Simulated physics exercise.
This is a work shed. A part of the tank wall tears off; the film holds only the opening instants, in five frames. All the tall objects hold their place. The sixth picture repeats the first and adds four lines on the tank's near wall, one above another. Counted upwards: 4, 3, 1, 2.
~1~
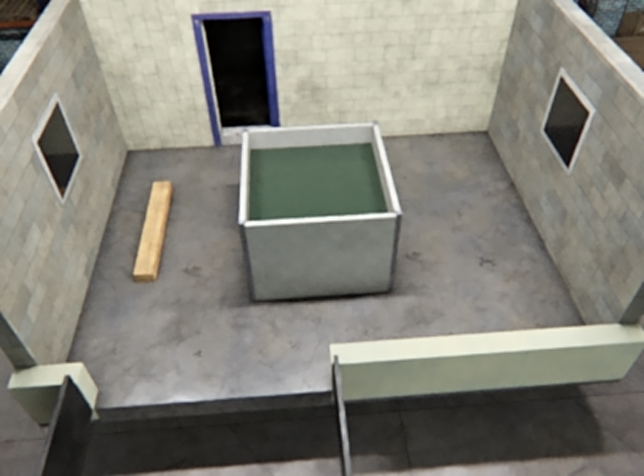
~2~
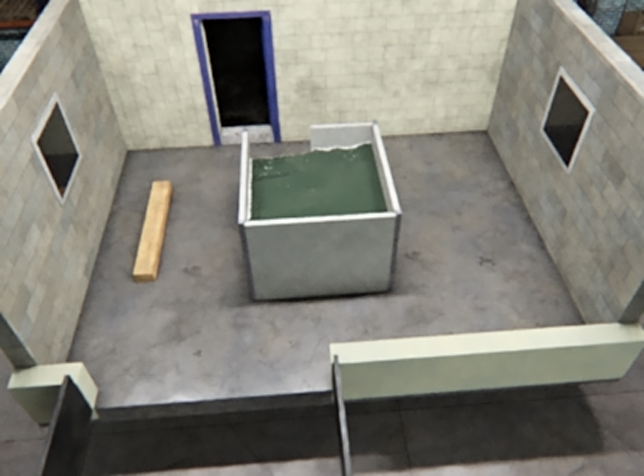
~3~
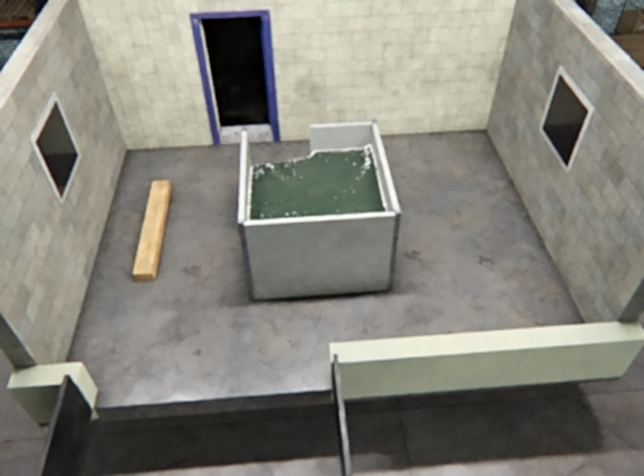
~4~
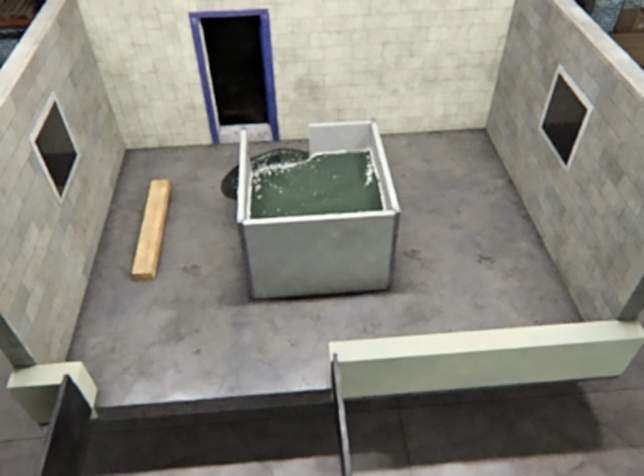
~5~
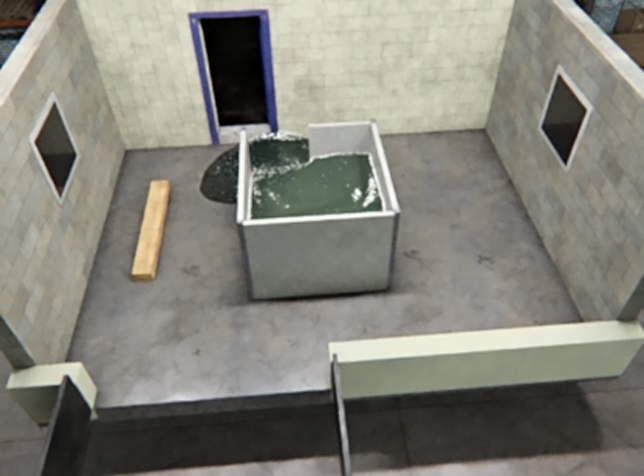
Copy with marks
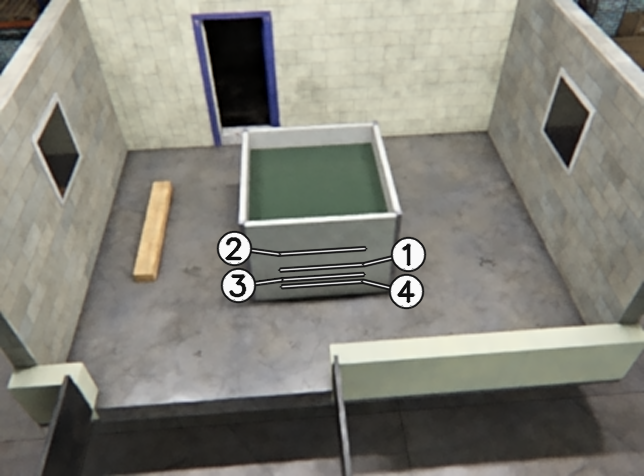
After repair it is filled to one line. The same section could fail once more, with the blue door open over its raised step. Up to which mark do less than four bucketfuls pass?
Use level 3.
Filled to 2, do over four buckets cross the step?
Yes, that goes wrong.
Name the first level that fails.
Here it is level 1.
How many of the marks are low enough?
Two of the four.
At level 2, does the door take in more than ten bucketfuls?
Yes, it does.
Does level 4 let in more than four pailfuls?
No.
In white, 1 at (322, 267); 2 at (322, 251); 3 at (322, 277); 4 at (322, 284); from the bottom up 4, 3, 1, 2.
For level 1, about 8 bucketfuls get in.
For level 2, dozens of bucketfuls pour in.
For level 3, a bucket or two gets in.
For level 4, nothing gets over.
